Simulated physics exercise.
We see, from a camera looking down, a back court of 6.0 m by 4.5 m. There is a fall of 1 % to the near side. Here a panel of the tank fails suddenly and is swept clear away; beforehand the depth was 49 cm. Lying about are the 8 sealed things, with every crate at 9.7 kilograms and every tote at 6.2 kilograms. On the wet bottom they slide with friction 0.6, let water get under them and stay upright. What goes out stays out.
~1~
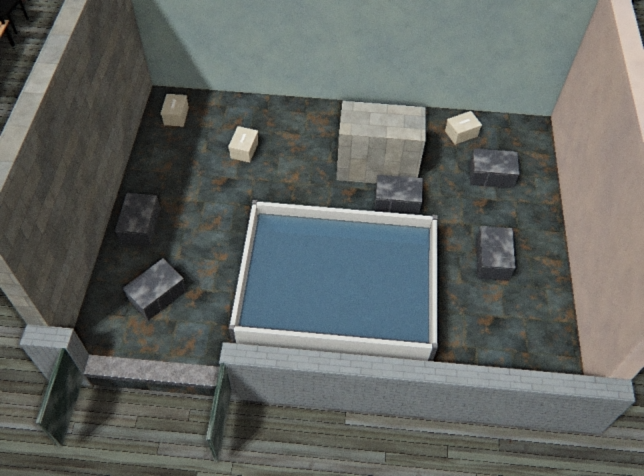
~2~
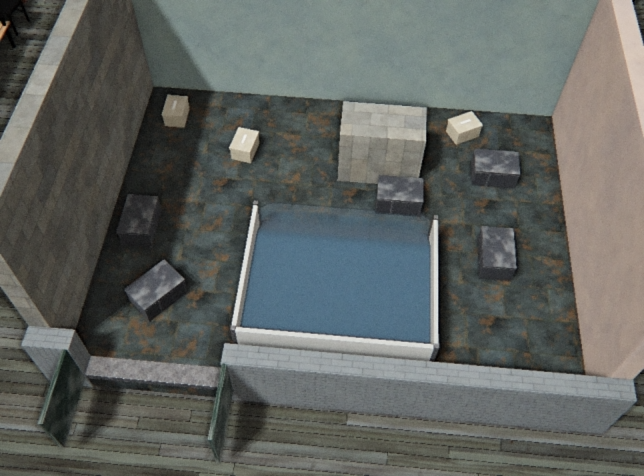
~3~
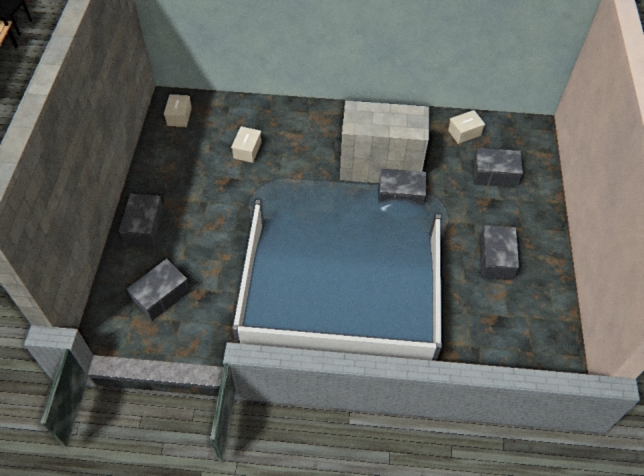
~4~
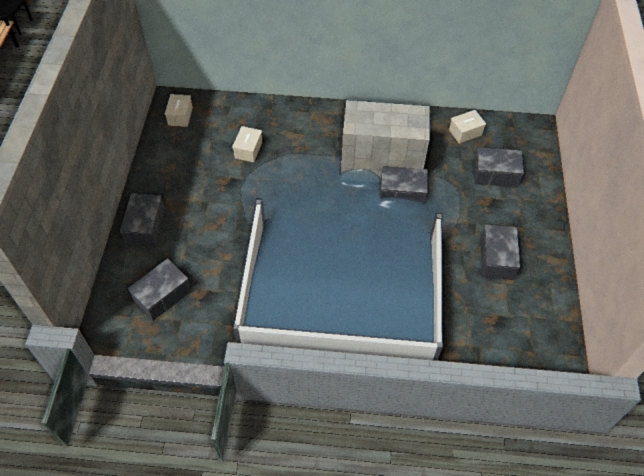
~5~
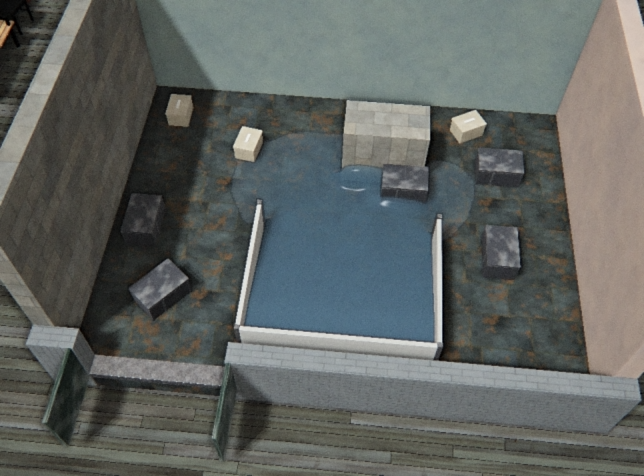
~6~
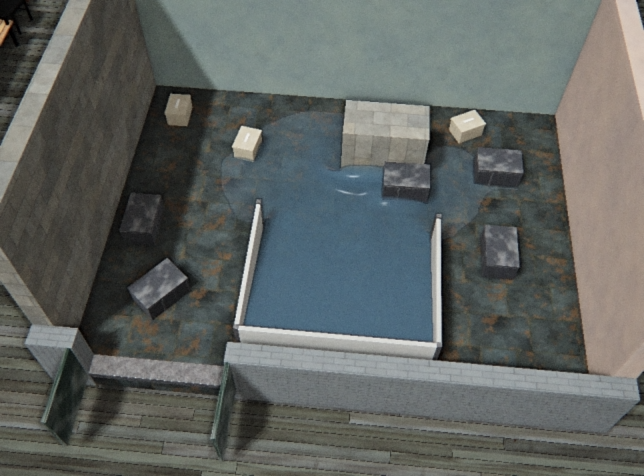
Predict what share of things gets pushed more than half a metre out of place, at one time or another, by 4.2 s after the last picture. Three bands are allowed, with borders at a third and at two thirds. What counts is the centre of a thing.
We'll see a large share moved that far, two thirds or beyond.
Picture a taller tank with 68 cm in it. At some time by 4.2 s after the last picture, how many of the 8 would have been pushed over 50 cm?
Under that setup the answer is 8.
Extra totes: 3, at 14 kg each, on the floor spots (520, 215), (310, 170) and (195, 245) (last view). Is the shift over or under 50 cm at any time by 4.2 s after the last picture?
Reading them off in order: Clears the mark, clears the mark, not beyond.
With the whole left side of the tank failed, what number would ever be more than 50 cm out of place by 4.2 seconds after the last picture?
Then 4 of them would.
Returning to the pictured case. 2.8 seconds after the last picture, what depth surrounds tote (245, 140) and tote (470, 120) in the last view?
Close to 19 and 10 centimetres.
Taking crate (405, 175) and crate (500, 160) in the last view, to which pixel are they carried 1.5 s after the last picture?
Around (539, 157) and (546, 112).
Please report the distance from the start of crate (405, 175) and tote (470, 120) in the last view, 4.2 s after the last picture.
In that order: 150 cm, 200 cm.
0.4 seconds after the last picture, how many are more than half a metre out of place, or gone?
I count 0 of them.
Then, 0.4 s after the last picture 0 of 8 are over 50 cm from their spots; 1 afloat.
Then, 1.5 s after the last picture 3 of 8 are over 50 cm from their spots; 4 afloat.
Then, 2.8 s after the last picture 5 of 8 are over 50 cm from their spots; 5 afloat.
Then, 4.2 s after the last picture 7 of 8 are over 50 cm from their spots, and 8 have been at some point; 5 afloat.
